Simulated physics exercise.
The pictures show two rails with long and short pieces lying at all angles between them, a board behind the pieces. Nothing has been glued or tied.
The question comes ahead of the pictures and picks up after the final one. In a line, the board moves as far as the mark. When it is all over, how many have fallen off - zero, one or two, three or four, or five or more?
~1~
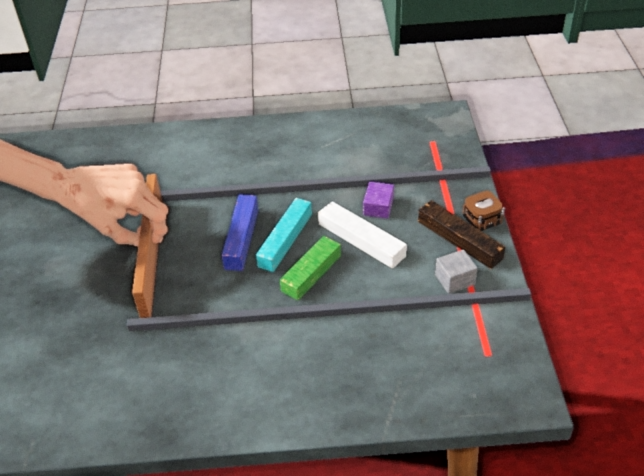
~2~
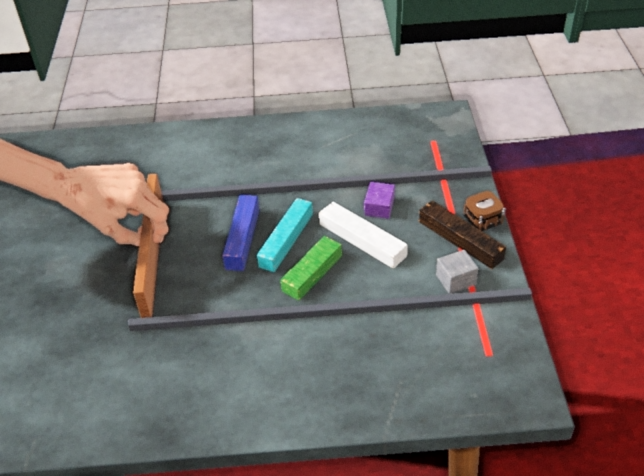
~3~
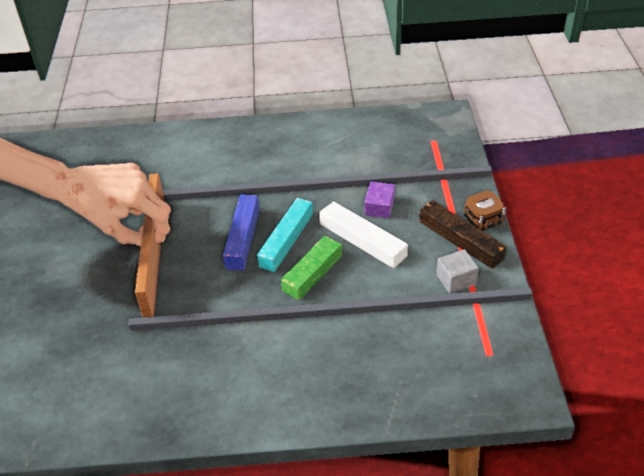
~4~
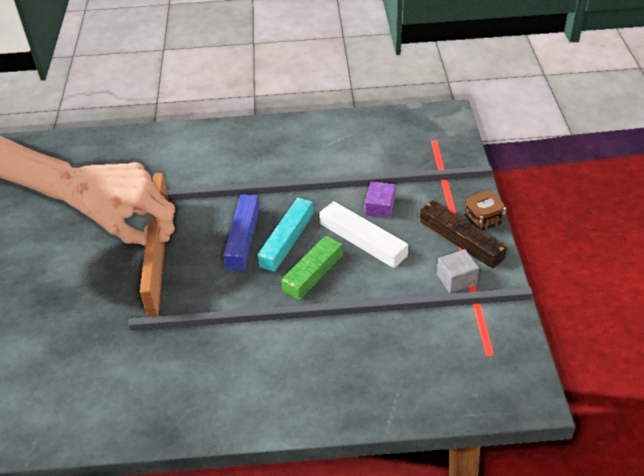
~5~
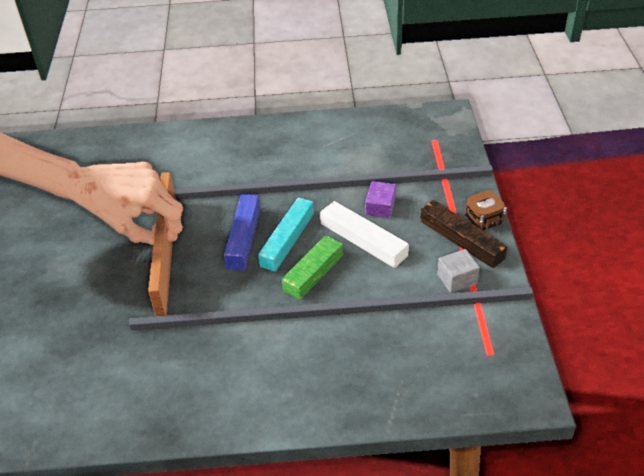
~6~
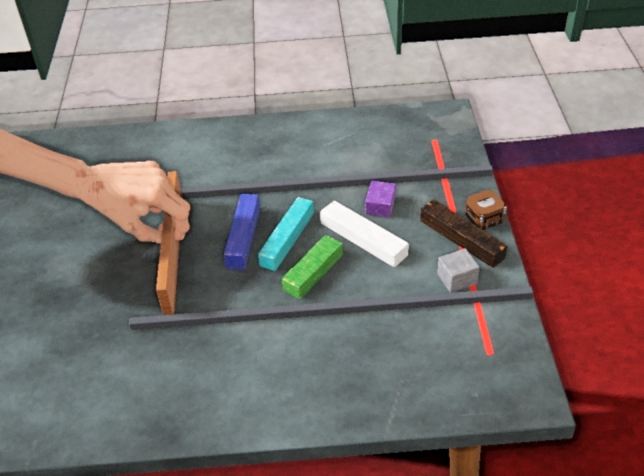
By then three or four have fallen off.
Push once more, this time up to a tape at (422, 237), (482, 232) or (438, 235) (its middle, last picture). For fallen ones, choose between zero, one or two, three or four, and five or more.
Per place, in order: 1 or 2; more than four; 1 or 2.
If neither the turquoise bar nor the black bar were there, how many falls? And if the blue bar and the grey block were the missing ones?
Count of fallen: 1 / 2.
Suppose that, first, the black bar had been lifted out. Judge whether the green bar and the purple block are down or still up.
Final state: Green bar in place, purple block in place.
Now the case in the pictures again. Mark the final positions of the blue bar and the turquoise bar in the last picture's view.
(465, 213) and (484, 217), roughly.
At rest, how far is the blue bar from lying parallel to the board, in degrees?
Angle: Close to 0 degrees.
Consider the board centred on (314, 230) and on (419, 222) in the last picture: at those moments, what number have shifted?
Counts: 5 and 8.
Soon after, none off yet; brown case at rest near (485, 210); black bar at rest near (462, 233); grey block at rest near (458, 271).
After that, none off yet; brown case tilting a little near (515, 204); black bar displaced a little near (503, 223); grey block displaced about its own width near (488, 277).
In the end, the number that fall off is three or four; gone, white bar, grey block, black bar and brown case.
